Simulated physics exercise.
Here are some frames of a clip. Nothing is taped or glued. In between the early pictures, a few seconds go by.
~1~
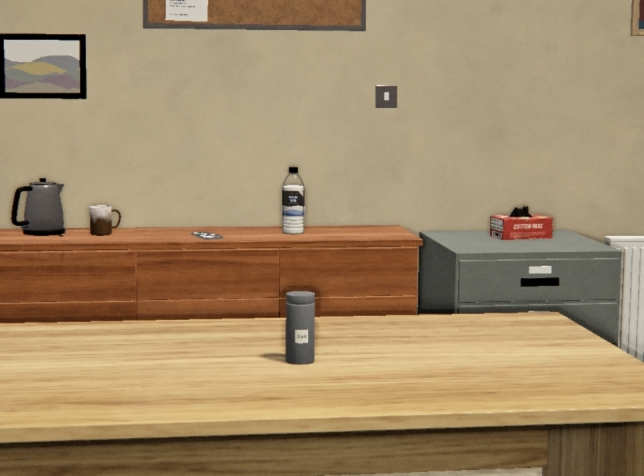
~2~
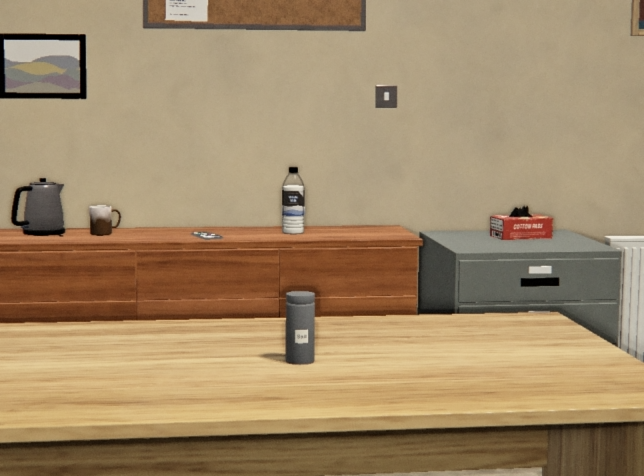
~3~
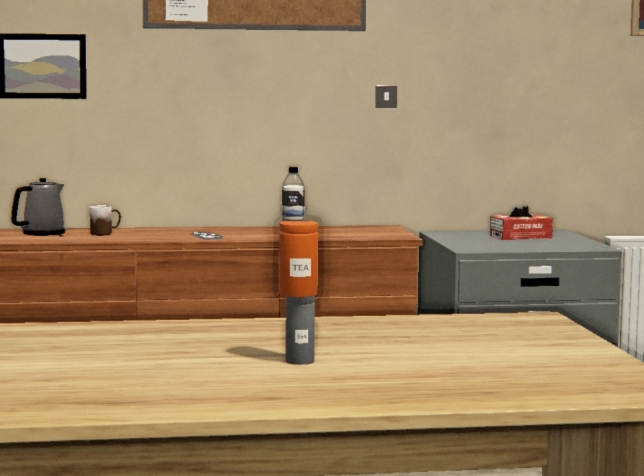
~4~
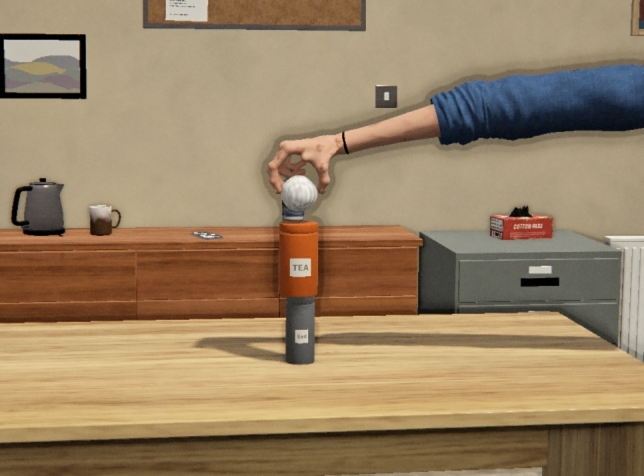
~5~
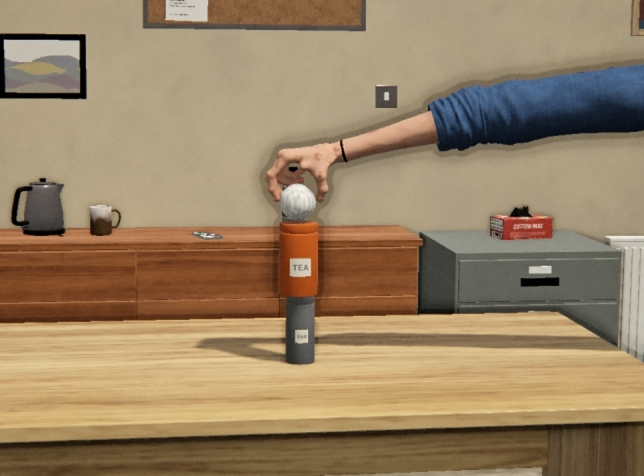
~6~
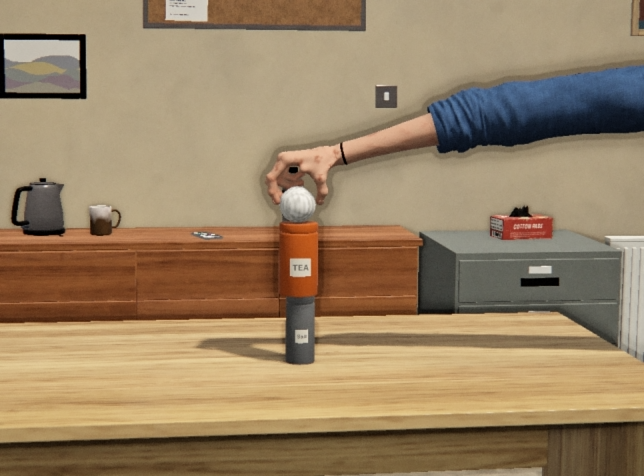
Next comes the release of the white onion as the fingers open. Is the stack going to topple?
No. The pile bears the load.
Then, 0.10 s later than the last frame, all is still.
Then, 0.40 s later than the last frame, white onion resting near (298, 205).
When it is over, all 3 as before. End places, in pixels of the last picture, white onion near (298, 205). The pile holds.
